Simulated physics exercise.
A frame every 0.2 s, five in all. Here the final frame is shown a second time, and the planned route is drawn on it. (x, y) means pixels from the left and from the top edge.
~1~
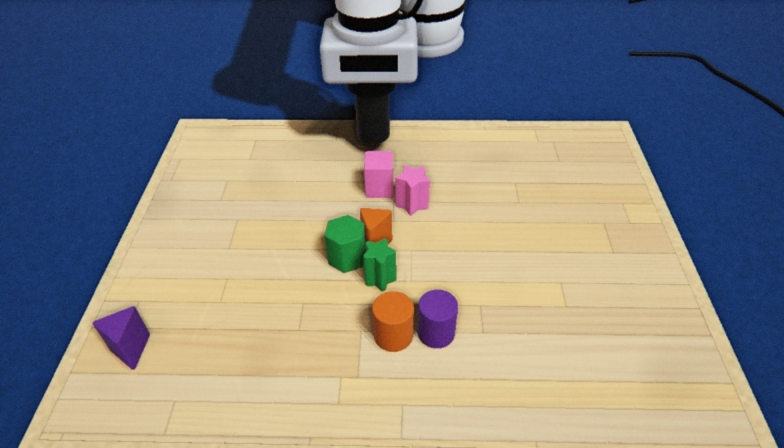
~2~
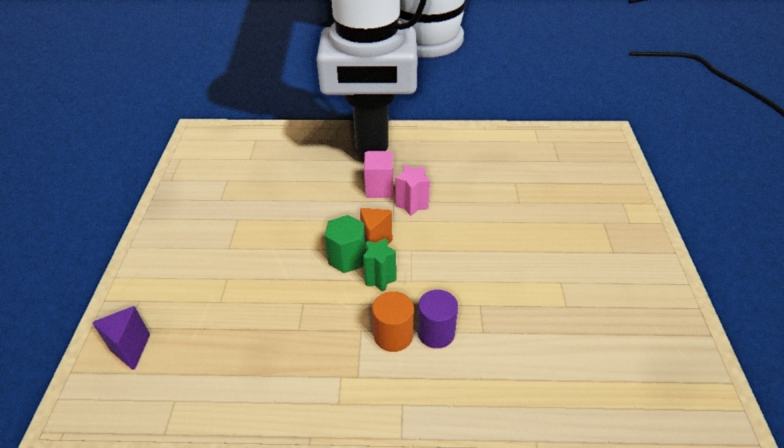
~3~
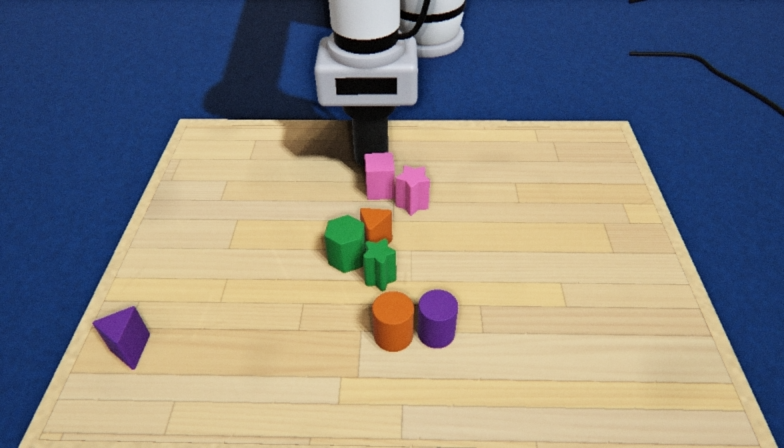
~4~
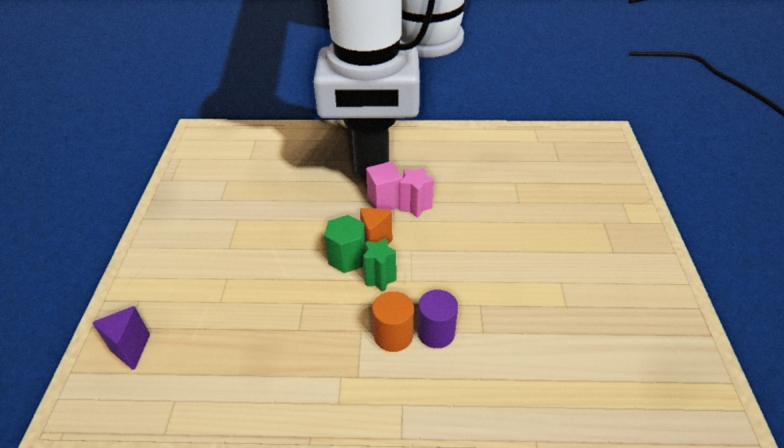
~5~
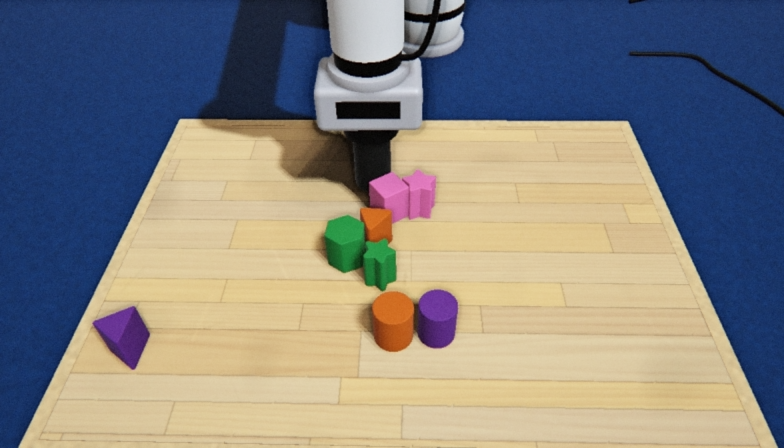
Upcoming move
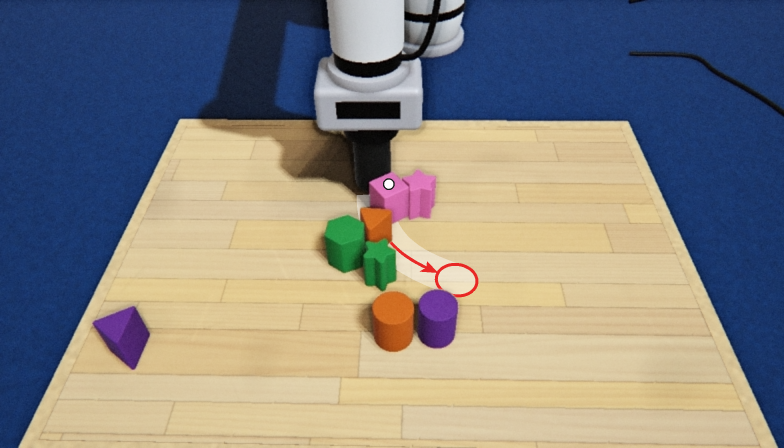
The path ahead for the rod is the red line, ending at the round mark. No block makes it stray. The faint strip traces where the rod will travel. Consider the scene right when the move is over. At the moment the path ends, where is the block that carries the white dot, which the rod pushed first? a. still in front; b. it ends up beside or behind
Letter a.
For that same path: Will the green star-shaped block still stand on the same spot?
No, that is not how it ends up.
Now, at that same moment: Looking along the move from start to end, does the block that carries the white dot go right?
No, it doesn't check out.
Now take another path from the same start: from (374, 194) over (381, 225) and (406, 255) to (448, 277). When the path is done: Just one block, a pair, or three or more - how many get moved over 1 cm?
Blocks that move over 1 cm: Three or more.
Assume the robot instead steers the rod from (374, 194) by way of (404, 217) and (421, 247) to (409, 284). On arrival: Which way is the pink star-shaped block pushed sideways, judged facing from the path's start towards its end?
Moves left.
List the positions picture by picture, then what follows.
The first picture shows rod's lower end at (374, 135); green six-sided block at (344, 229); orange triangular piece at (374, 216); green star-shaped block at (379, 250); pink four-sided block at (379, 160).
The second picture shows rod at (372, 146); blocks still.
The third picture shows rod at (372, 157); pink four-sided block at (379, 161).
The fourth picture shows rod at (372, 169); pink four-sided block at (384, 172).
The fifth picture shows rod at (374, 181); green six-sided block at (344, 229); orange triangular piece at (374, 216); green star-shaped block at (379, 250); pink four-sided block at (389, 184).
Drawn move, from (374, 194) through (381, 228) and (410, 258) to (457, 280); the dot is on the pink four-sided block.
What follows on the original path. One third of the way, rod at (381, 215); orange triangular piece at (380, 225), turned 30° clockwise; pink four-sided block at (409, 214), turned 20° anticlockwise.
Two thirds of the way, rod at (410, 245); orange triangular piece at (383, 243), turned 35° clockwise; green star-shaped block at (379, 264); pink four-sided block at (447, 241), turned 50° anticlockwise.
At the end, rod at (458, 266); green six-sided block still; orange triangular piece at (383, 243), turned 35° clockwise; green star-shaped block at (379, 264); pink four-sided block at (495, 266), turned 30° anticlockwise.
